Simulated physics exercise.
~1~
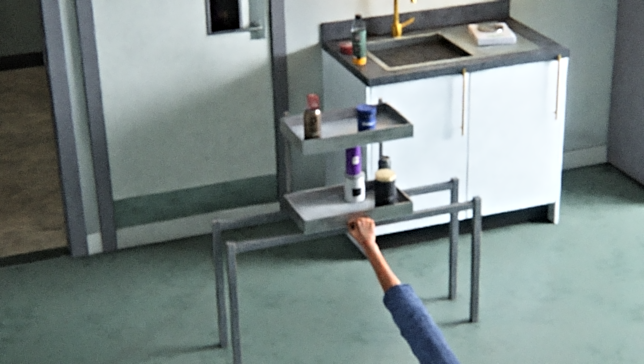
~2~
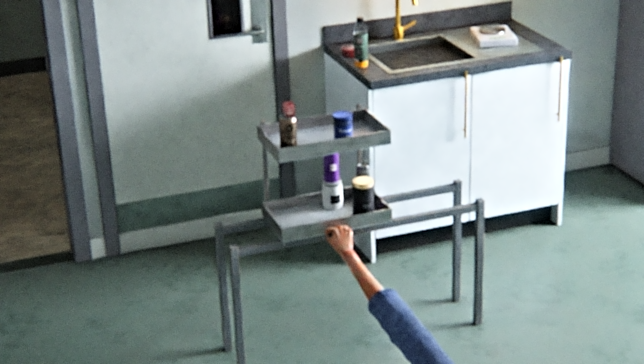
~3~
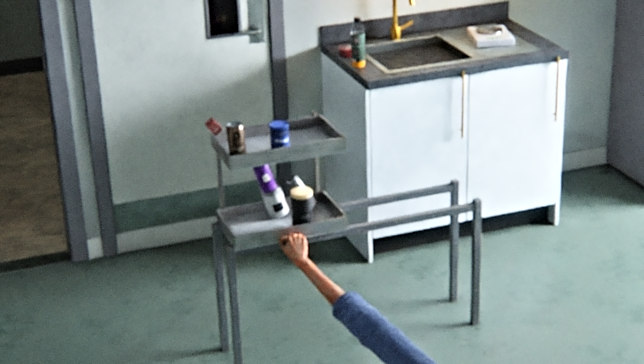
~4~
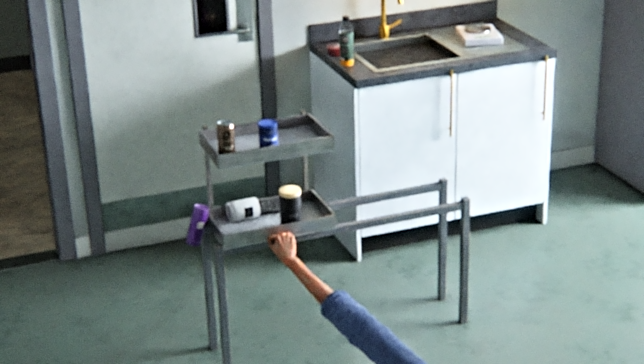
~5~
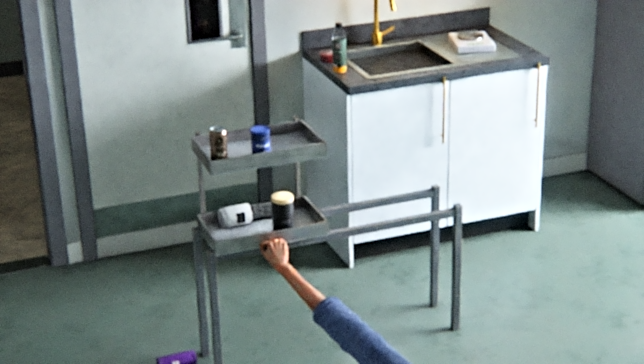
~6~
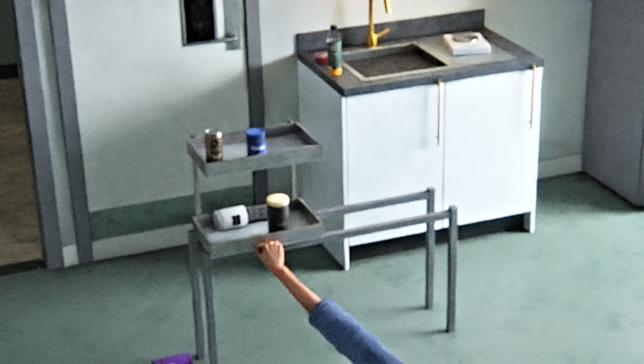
A two-level grey tray stands on a railed frame in a room with a green floor, seen from above, with a door behind and a white sink unit at right. Its upper shelf holds a brown can, a red carton and a blue tin; below, a purple jar sits on a white one beside a black jar. A blue-sleeved arm pushes the tray left. At the left end, the carton tips over the edge and disappears, while the purple jar topples off to the floor. The white jar ends on its side, with the brown can, blue tin and black jar upright.
